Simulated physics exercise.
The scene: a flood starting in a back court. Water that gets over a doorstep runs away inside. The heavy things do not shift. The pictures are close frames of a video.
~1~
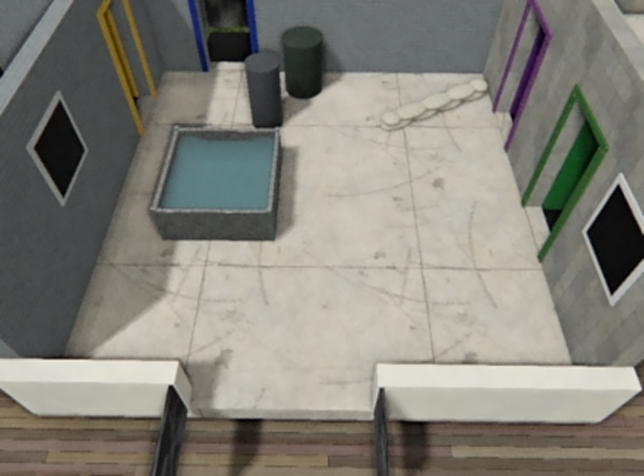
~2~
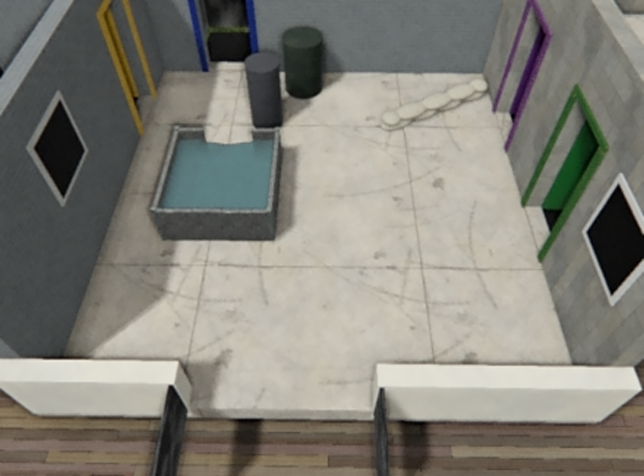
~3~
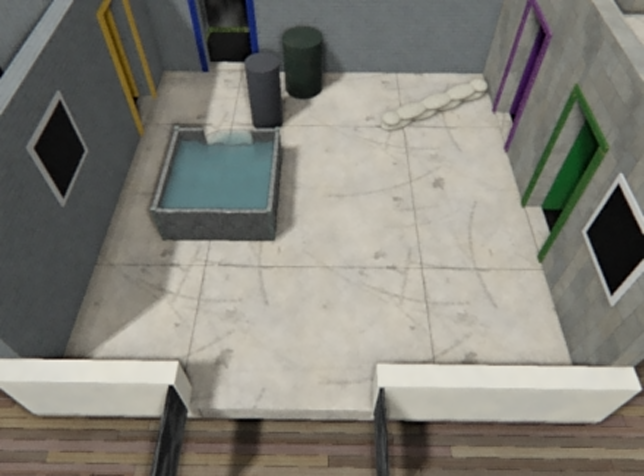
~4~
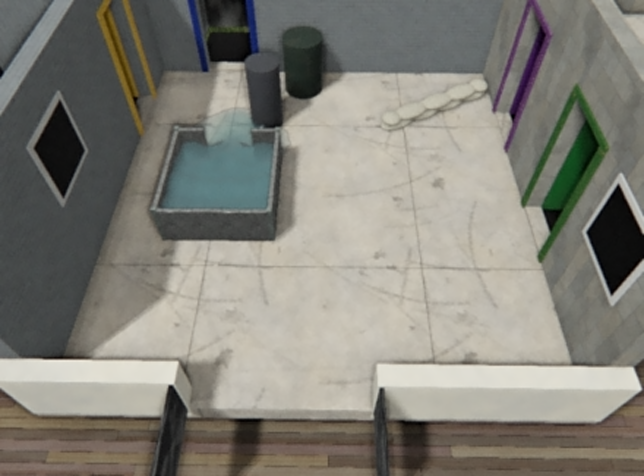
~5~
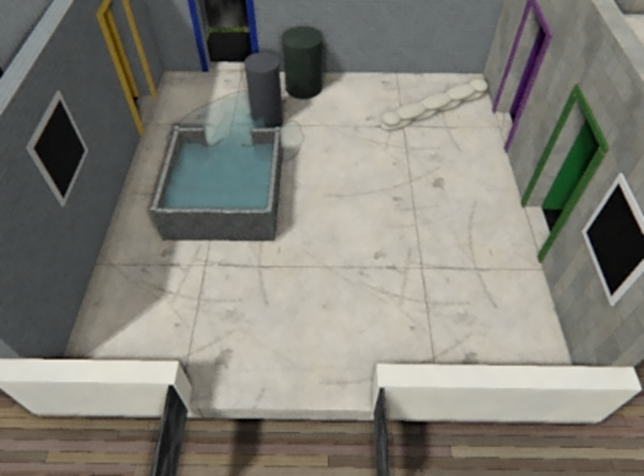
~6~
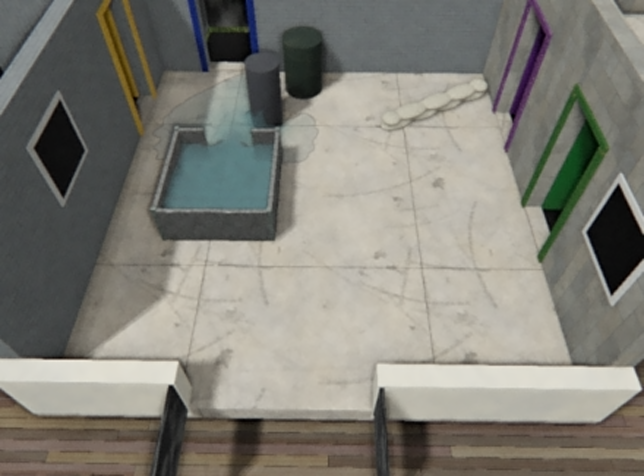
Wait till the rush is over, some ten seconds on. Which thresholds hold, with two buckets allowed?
One by one: The blue door lets in a lot; the yellow door admits no more than that; the purple door admits no more than that; the green door admits no more than that.
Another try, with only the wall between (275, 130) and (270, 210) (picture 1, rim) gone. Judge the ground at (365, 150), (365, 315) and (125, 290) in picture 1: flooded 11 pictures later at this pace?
In turn: Under water, flooded, not flooded.
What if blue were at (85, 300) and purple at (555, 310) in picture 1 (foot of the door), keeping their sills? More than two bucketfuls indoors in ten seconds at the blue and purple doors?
Then: The blue door takes less, the purple door holds.
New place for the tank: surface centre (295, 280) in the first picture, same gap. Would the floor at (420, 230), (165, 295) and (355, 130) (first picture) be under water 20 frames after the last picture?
In turn: Free of water, free of water, awash.
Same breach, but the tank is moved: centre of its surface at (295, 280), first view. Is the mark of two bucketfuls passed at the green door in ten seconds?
One by one: The green door is under.
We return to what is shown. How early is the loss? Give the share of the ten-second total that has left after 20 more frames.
Close to 60 %.
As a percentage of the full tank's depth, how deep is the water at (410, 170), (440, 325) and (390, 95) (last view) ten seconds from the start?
In that order: 2, 0 and 8 per cent.
A moment on, water covers 20 % of the floor; the blue door over two buckets in, the yellow door wet at the sill, nothing in, the purple door not reached, the green door not reached.
Next, water covers 25 % of the floor; the blue door far over two buckets in, the yellow door wet at the sill, nothing in, the purple door not reached, the green door not reached.
Then, water covers 30 % of the floor; the blue door far over two buckets in, the yellow door under two buckets in, the purple door not reached, the green door not reached.
Later, water covers 45 % of the floor; the blue door far over two buckets in, the yellow door under two buckets in, the purple door wet at the sill, nothing in, the green door wet at the sill, nothing in.
In the end, water covers 65 % of the floor; the blue door far over two buckets in, the yellow door under two buckets in, the purple door wet at the sill, nothing in, the green door wet at the sill, nothing in.
